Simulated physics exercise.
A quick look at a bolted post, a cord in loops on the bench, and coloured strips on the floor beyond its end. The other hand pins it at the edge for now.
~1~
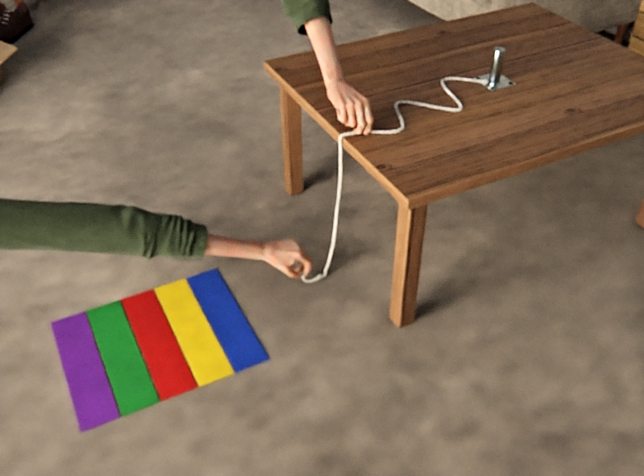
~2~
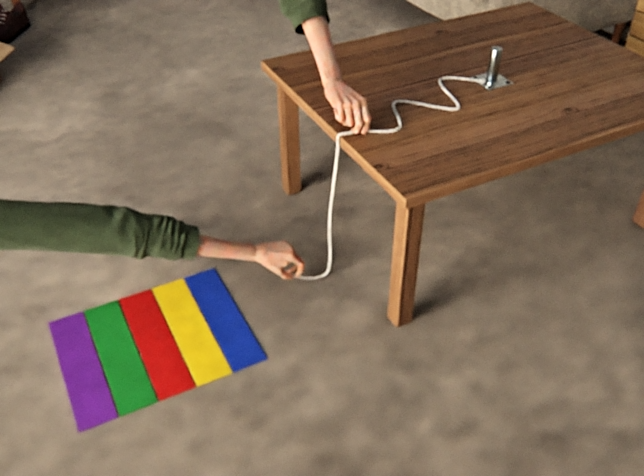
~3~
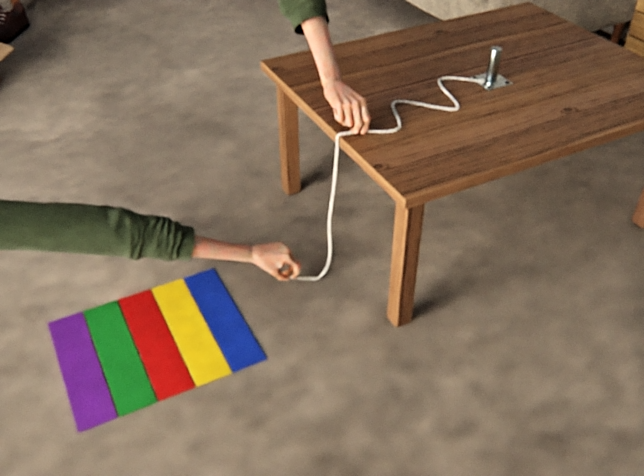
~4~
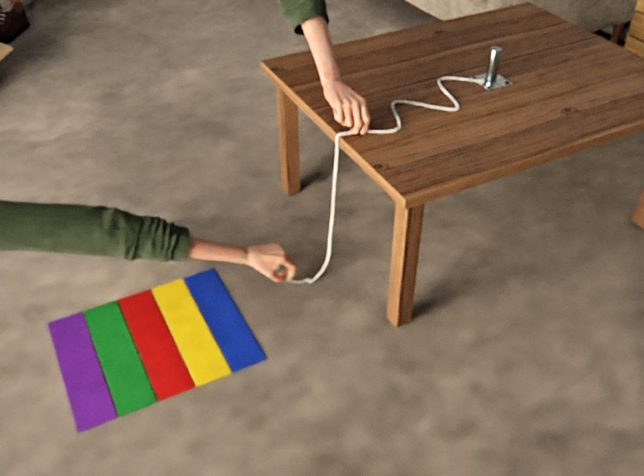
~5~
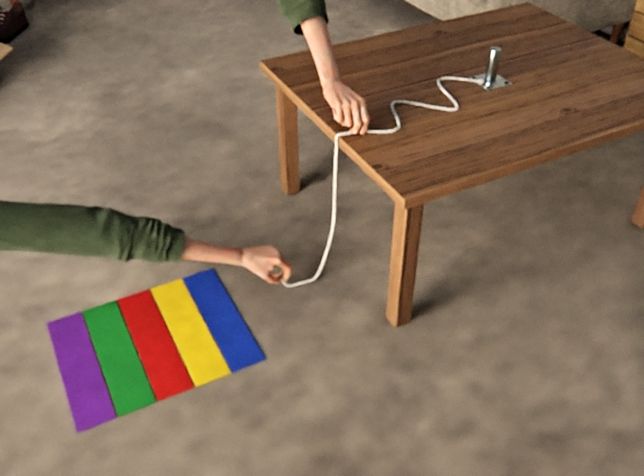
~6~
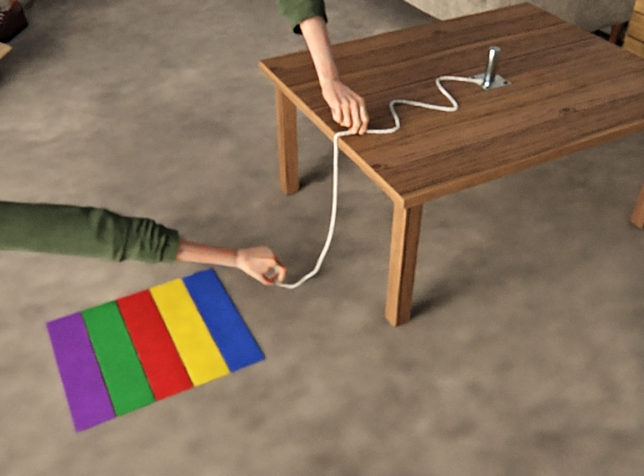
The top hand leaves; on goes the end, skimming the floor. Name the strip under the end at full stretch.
It gets as far as the purple strip.
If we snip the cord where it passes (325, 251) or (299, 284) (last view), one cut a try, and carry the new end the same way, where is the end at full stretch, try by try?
In that order: (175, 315) and (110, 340).
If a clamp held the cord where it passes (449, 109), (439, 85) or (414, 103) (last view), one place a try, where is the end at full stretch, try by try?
The places are (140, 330), (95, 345) and (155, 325).
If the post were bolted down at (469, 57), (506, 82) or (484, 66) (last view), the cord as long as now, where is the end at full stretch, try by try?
Near (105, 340), (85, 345) and (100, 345).
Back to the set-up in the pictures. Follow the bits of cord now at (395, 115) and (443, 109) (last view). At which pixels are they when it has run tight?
Near (322, 145) and (387, 115).
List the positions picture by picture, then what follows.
In the first frame, end (302, 274); blue (243, 347); yellow (208, 361); red (171, 374); green (134, 388); purple (94, 403).
In the second frame, end (295, 276); cord through (447, 78) (454, 109) (394, 110) (353, 132) (332, 194) (330, 257).
In the third frame, end (291, 277).
In the fourth frame, end (286, 278); cord through (446, 78) (453, 110) (394, 111) (353, 133) (334, 194) (328, 258).
In the fifth frame, end (281, 280).
In the sixth frame, end (276, 281); cord through (445, 78) (452, 110) (392, 110) (351, 132) (336, 193) (322, 258).
Soon after, end near (147, 326); over red.
After that, end near (101, 342); over green.
At the stop, end near (71, 353); over purple. The purple one.
